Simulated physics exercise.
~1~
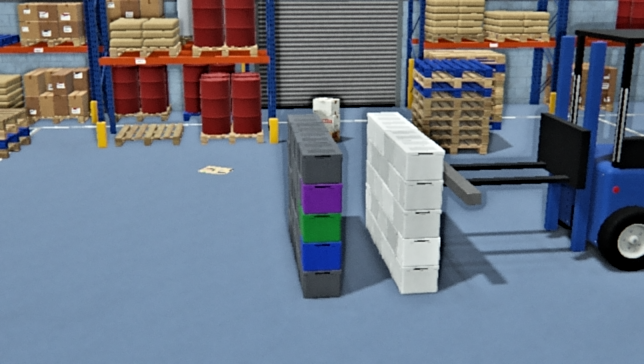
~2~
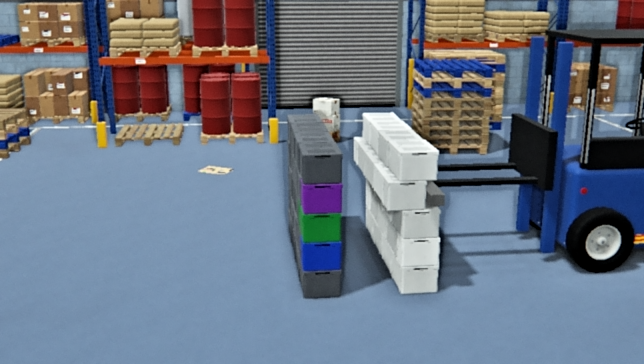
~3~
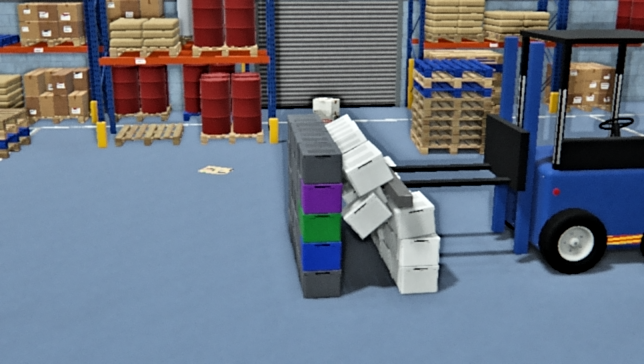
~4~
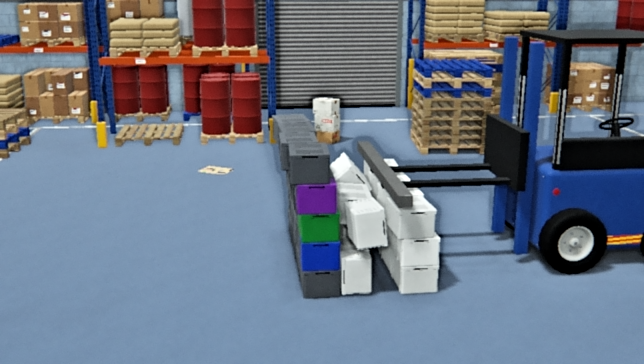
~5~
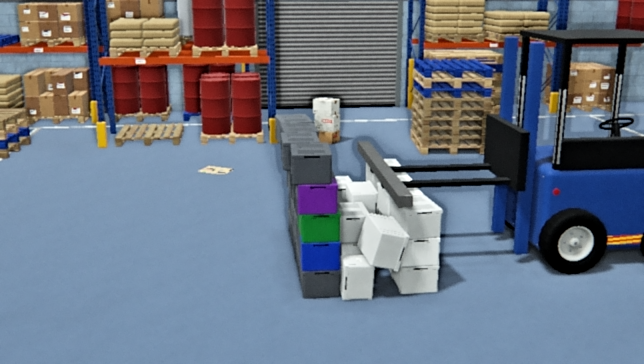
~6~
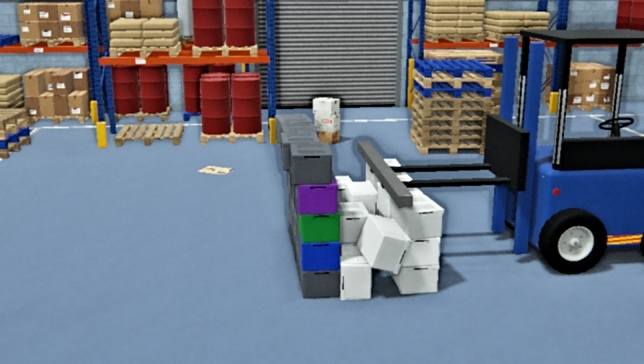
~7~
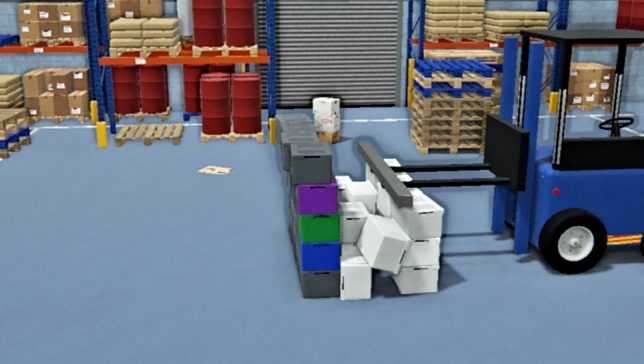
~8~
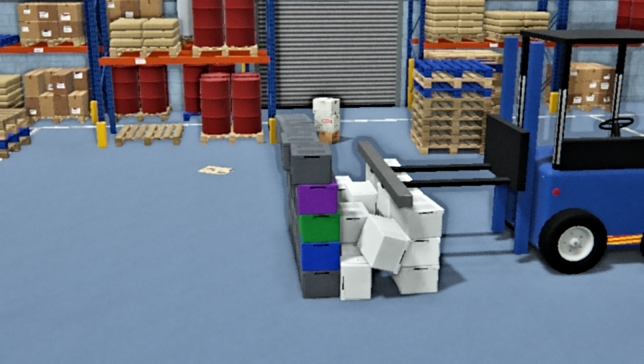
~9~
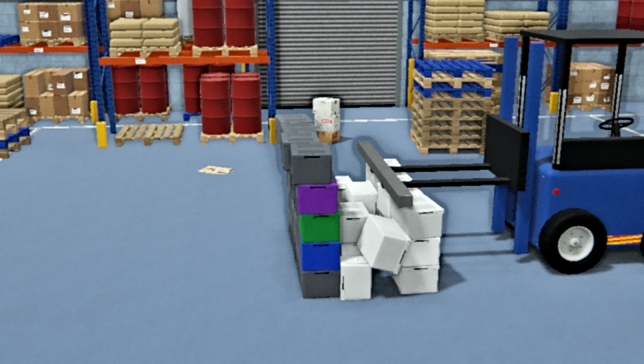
In a warehouse, a blue forklift pushes a beam into a white tote wall, spilling totes against a grey wall that stays standing.
